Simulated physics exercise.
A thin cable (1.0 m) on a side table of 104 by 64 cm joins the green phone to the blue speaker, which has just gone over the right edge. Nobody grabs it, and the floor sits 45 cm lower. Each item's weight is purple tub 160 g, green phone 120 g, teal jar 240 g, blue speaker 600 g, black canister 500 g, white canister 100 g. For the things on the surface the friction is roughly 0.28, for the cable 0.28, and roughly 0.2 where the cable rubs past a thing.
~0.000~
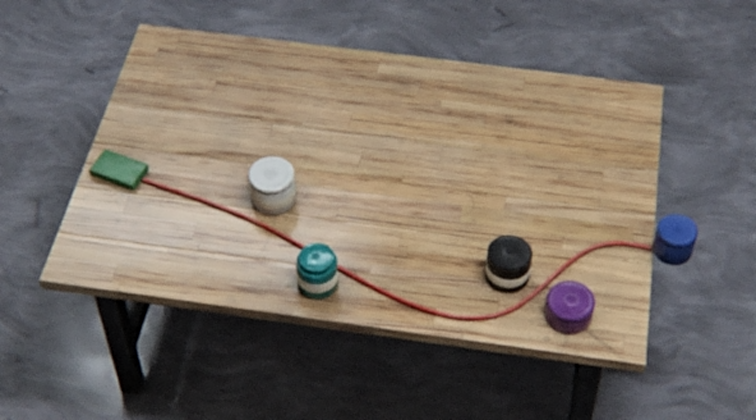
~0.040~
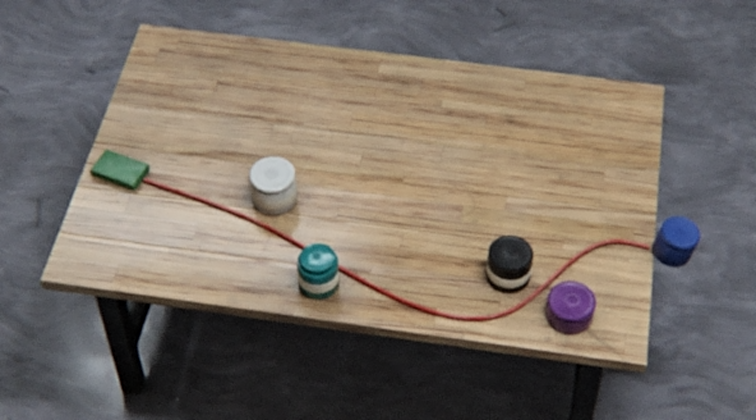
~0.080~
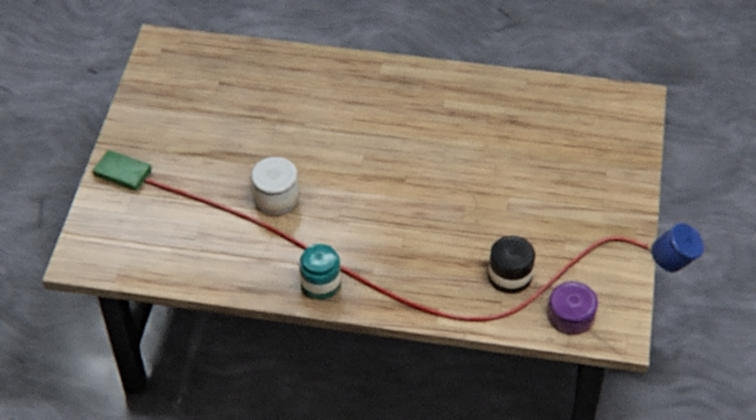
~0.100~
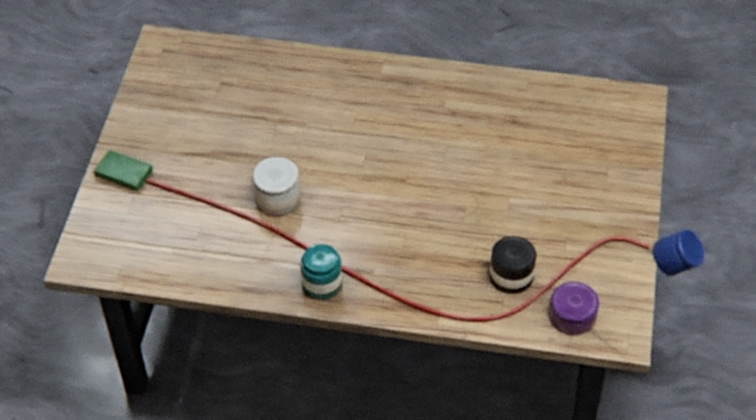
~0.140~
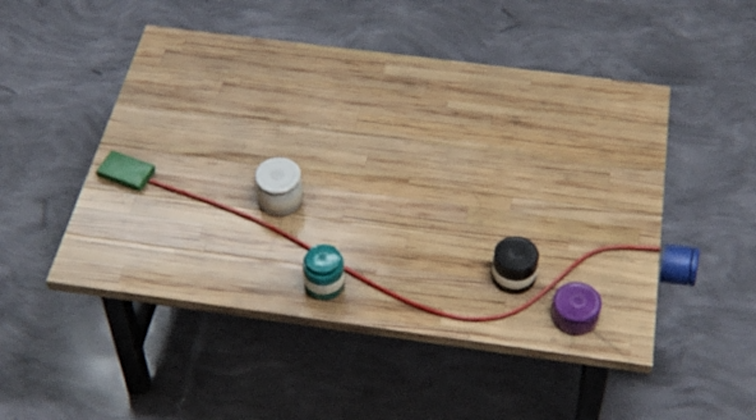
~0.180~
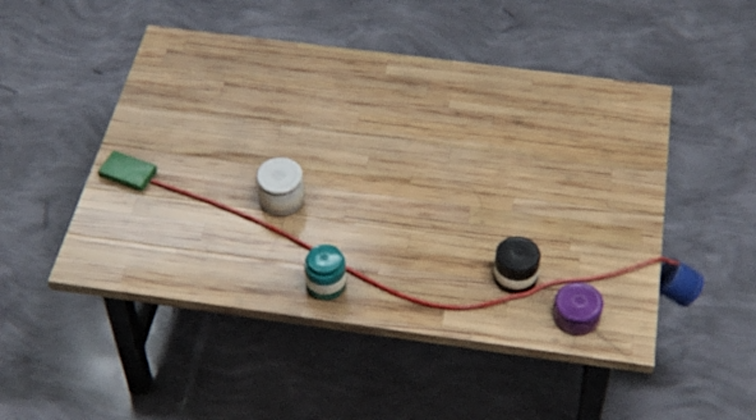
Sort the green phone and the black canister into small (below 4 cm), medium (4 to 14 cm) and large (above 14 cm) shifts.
Shifts - green phone: Large; black canister: Small.
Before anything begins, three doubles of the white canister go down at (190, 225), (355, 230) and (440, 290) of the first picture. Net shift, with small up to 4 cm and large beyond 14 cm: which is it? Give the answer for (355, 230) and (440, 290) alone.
First: A moderate shift; second: A big shift.
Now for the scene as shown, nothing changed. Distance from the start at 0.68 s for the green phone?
The green phone is 70 cm out of place.
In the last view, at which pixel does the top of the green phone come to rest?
Around (528, 341).
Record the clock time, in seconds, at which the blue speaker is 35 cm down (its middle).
It happens at 0.36 seconds on the clock.
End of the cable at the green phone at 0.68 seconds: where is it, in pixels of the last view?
Somewhere around (525, 319) in the final picture.
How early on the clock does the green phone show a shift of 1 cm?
The green phone gets there at 0.24 seconds.
By 0.4 s, the cable's tail end at (346, 258); green phone 40 cm off its start, black canister 2 cm off its start, blue speaker over the edge.
By 0.7 s, the cable's tail end at (525, 319); green phone 73 cm off its start, black canister 2 cm off its start, blue speaker over the edge.
By 0.9 s, the cable's tail end at (556, 330); green phone 80 cm off its start at (528, 341), black canister 2 cm off its start at (521, 246), purple tub 6 cm off its start at (618, 302).
By 1.2 s, the cable's tail end at (556, 331); green phone 80 cm off its start, black canister 2 cm off its start, purple tub 6 cm off its start.
By 2.4 s, the cable's tail end at (555, 331); green phone 80 cm off its start at (528, 341), black canister 2 cm off its start at (521, 246), purple tub 6 cm off its start at (618, 302), blue speaker over the edge.
